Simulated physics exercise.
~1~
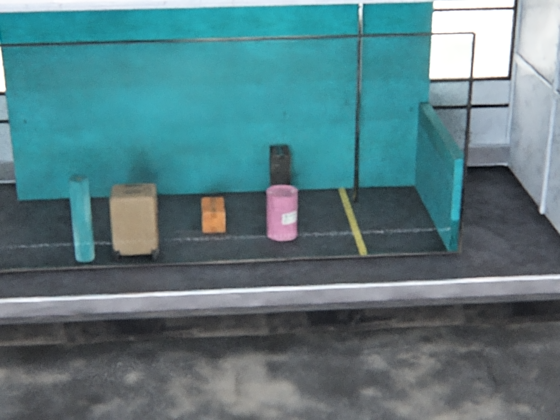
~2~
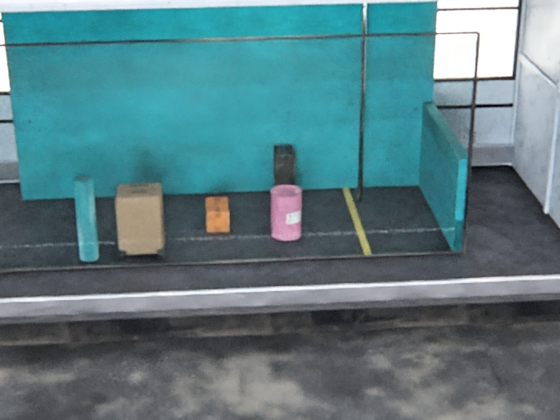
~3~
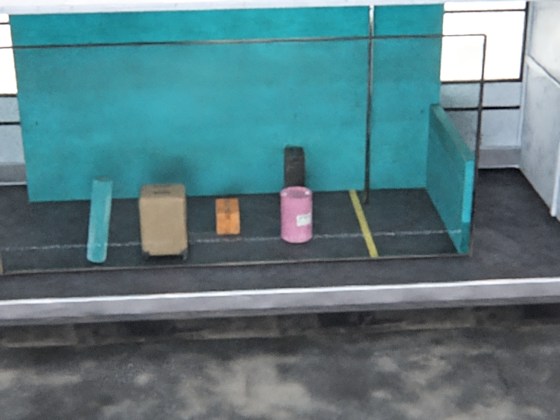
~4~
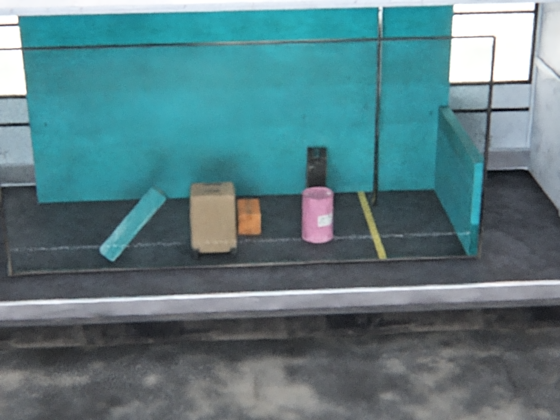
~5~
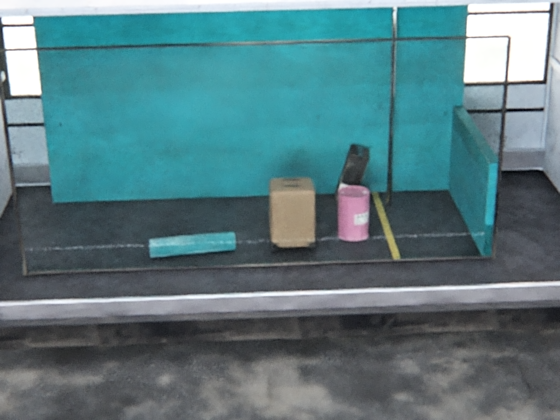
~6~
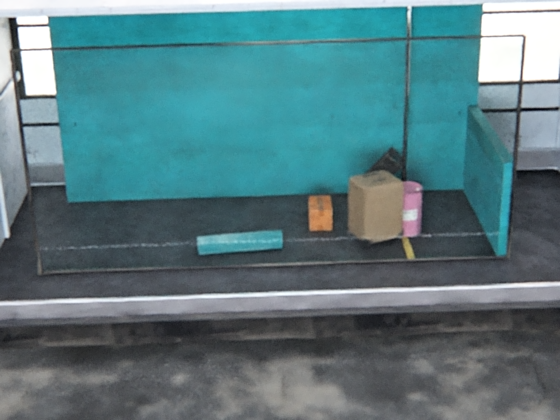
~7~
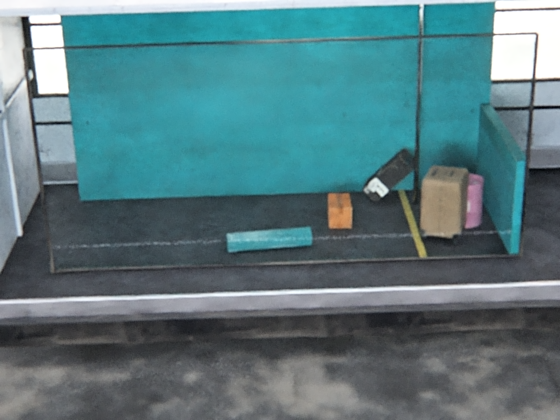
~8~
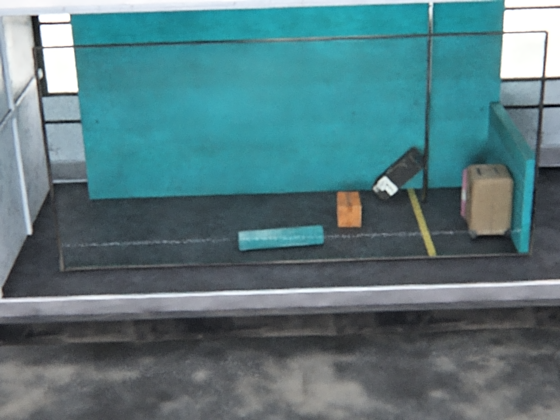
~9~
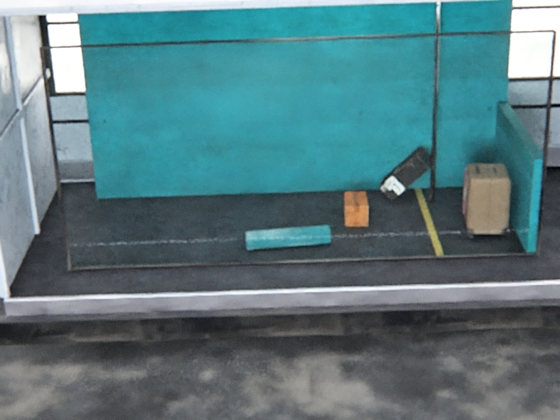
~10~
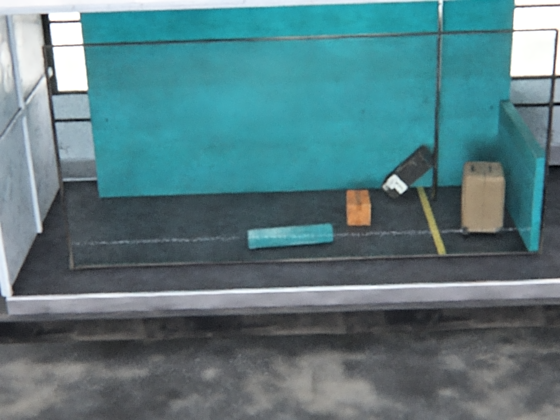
A brown wheeled case rolled right across the bay, pushing up beside a pink drum that slid past the yellow line, while a teal roll toppled flat; the case finished near the right wall, hiding the drum, with the leaning black pack and orange carton short of the line.
